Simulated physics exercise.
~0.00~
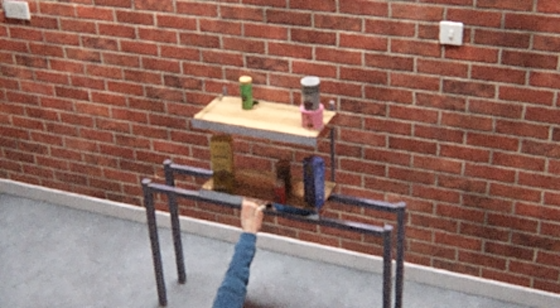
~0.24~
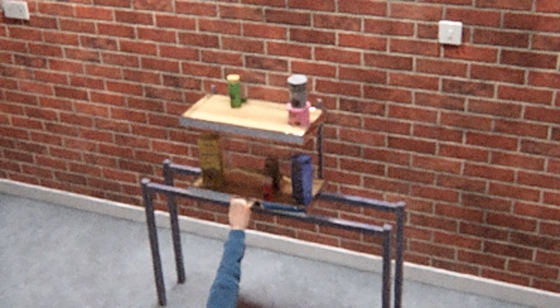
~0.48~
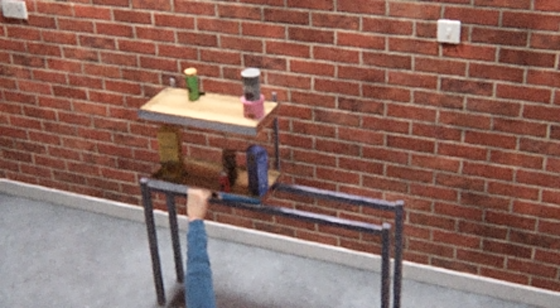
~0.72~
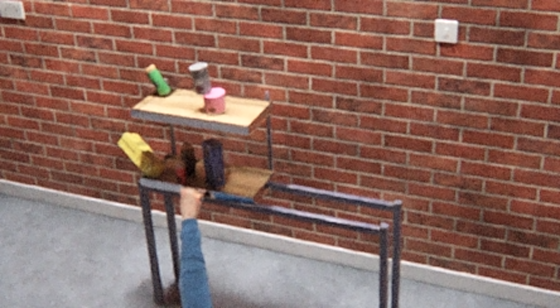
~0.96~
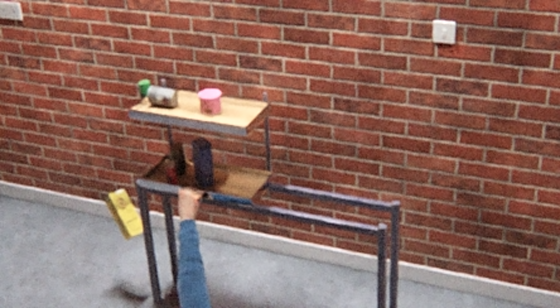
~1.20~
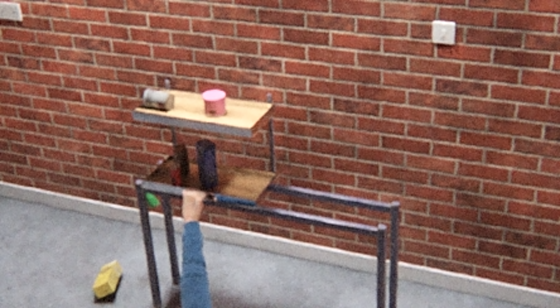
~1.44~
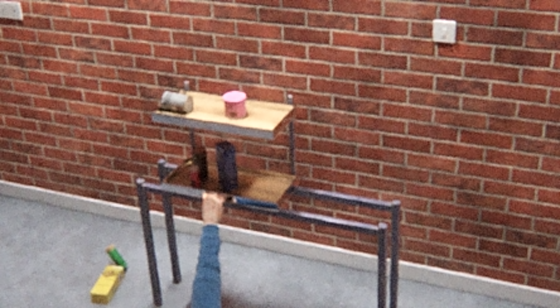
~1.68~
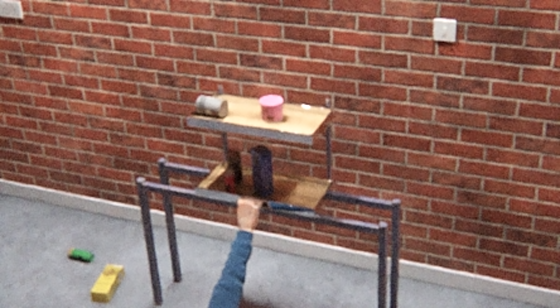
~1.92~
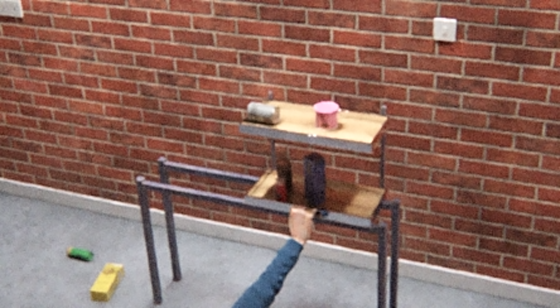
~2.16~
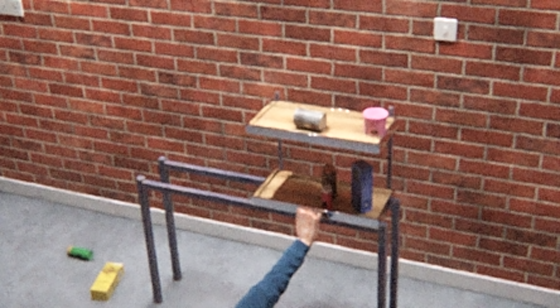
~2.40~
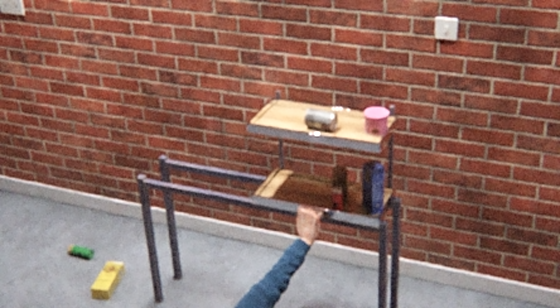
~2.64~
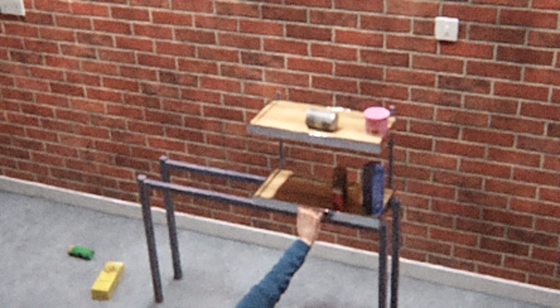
Against a brick wall, a hand slides a two-tier shelf left, toppling a tin and spilling two items, then pushes it right.
